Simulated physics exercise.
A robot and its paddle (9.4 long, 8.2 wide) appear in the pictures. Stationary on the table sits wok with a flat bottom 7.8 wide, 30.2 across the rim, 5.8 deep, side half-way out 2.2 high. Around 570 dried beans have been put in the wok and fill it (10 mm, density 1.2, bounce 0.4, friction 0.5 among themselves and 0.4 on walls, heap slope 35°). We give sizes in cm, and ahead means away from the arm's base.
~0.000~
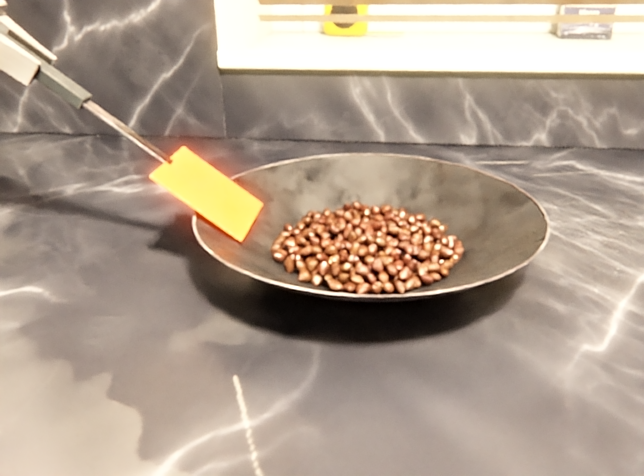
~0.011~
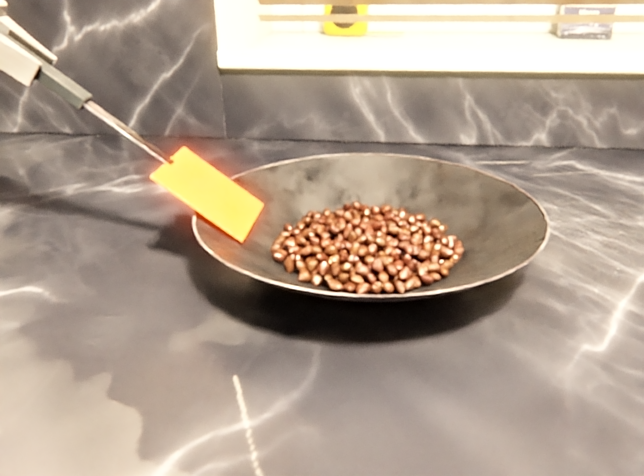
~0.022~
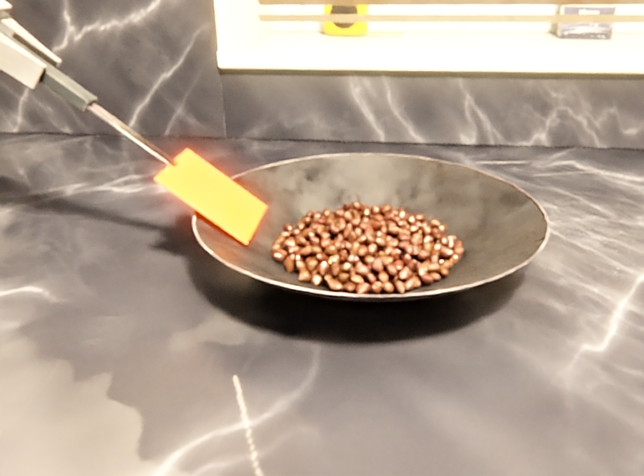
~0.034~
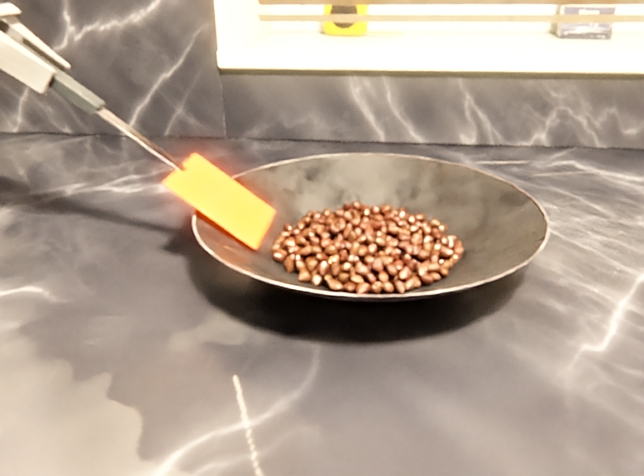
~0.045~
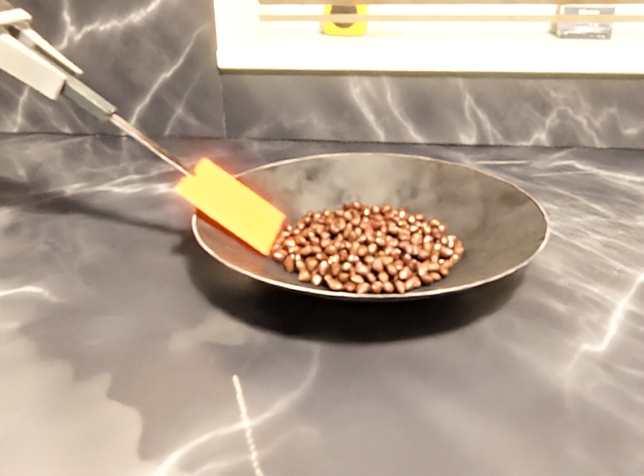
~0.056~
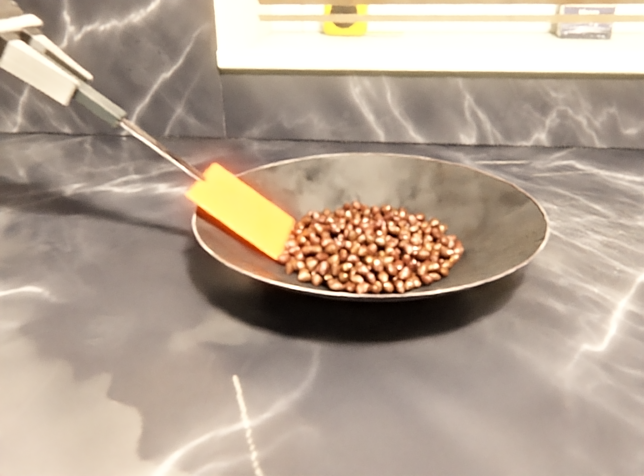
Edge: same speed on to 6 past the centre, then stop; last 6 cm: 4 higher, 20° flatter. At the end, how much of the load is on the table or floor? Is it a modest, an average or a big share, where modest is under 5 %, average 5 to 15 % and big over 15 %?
Average.
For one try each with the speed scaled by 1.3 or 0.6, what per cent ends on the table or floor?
Some 20 and 0 per cent.
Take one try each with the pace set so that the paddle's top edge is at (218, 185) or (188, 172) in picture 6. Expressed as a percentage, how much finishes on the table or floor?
First try around 25 %, second try around 0 %.
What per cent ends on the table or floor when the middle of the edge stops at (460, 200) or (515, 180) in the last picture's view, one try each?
Some 20 and 40 per cent.
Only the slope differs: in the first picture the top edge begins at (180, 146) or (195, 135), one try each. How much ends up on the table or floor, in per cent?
Roughly 10% and 10%.
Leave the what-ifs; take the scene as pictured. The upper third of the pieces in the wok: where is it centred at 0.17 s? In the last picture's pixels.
Near pixel (440, 225).
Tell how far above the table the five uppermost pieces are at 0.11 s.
I'd put it close to 5 cm.
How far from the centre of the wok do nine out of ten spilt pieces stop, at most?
I'd put it at about 35 centimetres.
After 0.11 s, sloping 37°, highest piece 6 above the table; 574 in the wok.
After 0.17 s, sloping 31°, highest piece 6 above the table; 574 in the wok.
After 0.40 s, sloping 17°, highest piece 8 above the table; 536 in the wok, 21 on the table or floor, 17 on the blade or in flight.
After 1.45 s, sloping 17°, highest piece 7 above the table; 534 in the wok, 40 on the table or floor.
In the end, 534 in the wok, 40 on the table or floor. That is 7 % on the table or floor.
